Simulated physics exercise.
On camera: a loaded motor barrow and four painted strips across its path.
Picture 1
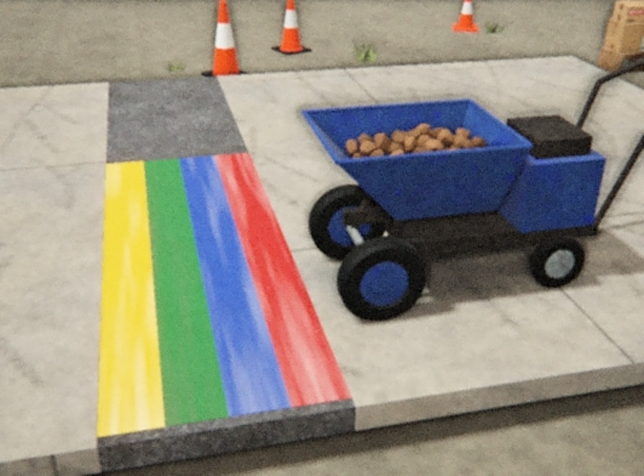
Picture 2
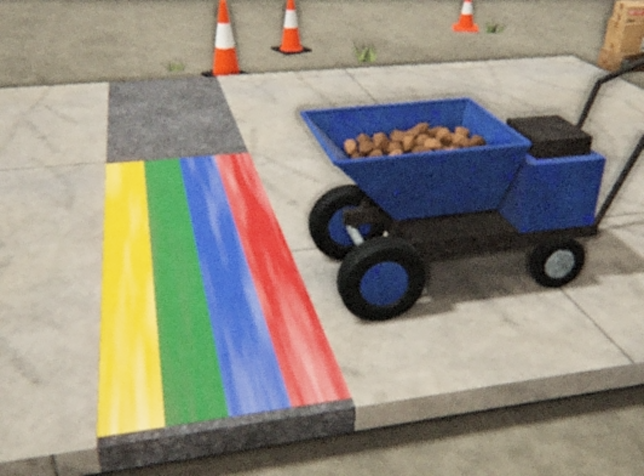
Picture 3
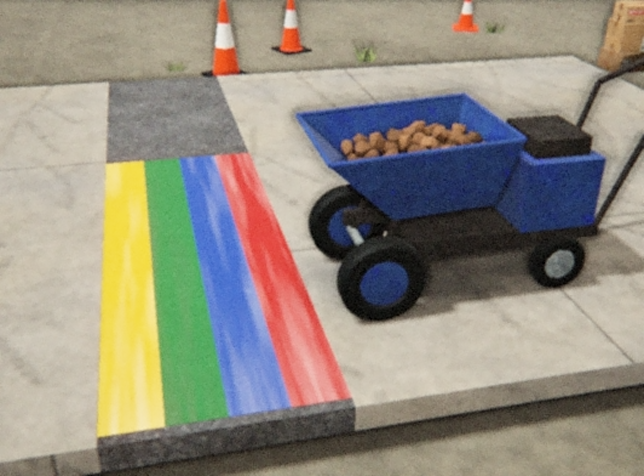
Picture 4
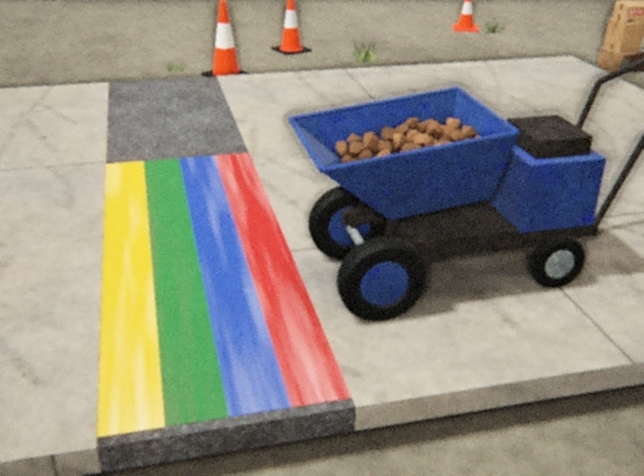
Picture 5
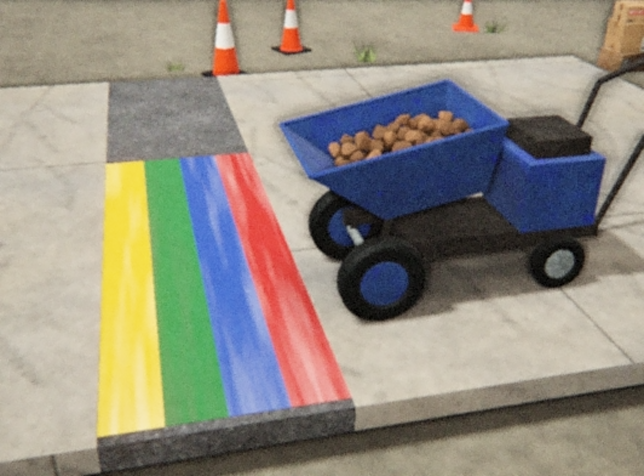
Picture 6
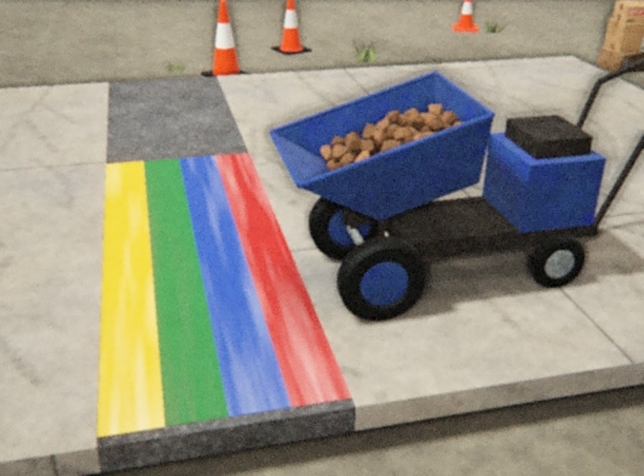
We see a blue motor barrow loaded with brown clods standing to the right of yellow, green, blue and red painted strips; its skip gradually tilts forward to the left while the wheels stay still.
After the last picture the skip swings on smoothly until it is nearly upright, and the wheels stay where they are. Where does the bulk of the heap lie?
Most lies over the green band.
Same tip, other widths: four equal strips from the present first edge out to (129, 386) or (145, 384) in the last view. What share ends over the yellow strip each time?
About 30 and 30 per cent.
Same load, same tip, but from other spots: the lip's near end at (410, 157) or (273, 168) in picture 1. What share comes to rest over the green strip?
About 20 and 20 per cent.
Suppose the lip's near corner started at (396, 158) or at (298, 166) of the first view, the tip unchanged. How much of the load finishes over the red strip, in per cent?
Near 20 % and 0 %.
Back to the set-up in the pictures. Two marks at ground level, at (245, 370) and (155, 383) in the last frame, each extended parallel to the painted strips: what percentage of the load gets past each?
The first gives 90 %, the second 30 %.
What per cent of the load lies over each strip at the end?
Red strip: 0 %, blue strip: 20 %, green strip: 40 %, yellow strip: 25 %.
Soon, skip tipped steeply; all in the skip.
A while on, skip tipped right over; most in the skip; a small part over the blue strip; about a quarter over the green strip.
Towards the end, skip tipped right over; a small part in the skip; about a quarter over the blue strip; about a third over the green strip; about a quarter over the yellow strip; a small part off the paint.
Finally, skip tipped right over; a small part in the skip; none over the red strip; about a quarter over the blue strip; about a third over the green strip; about a quarter over the yellow strip; a small part off the paint.
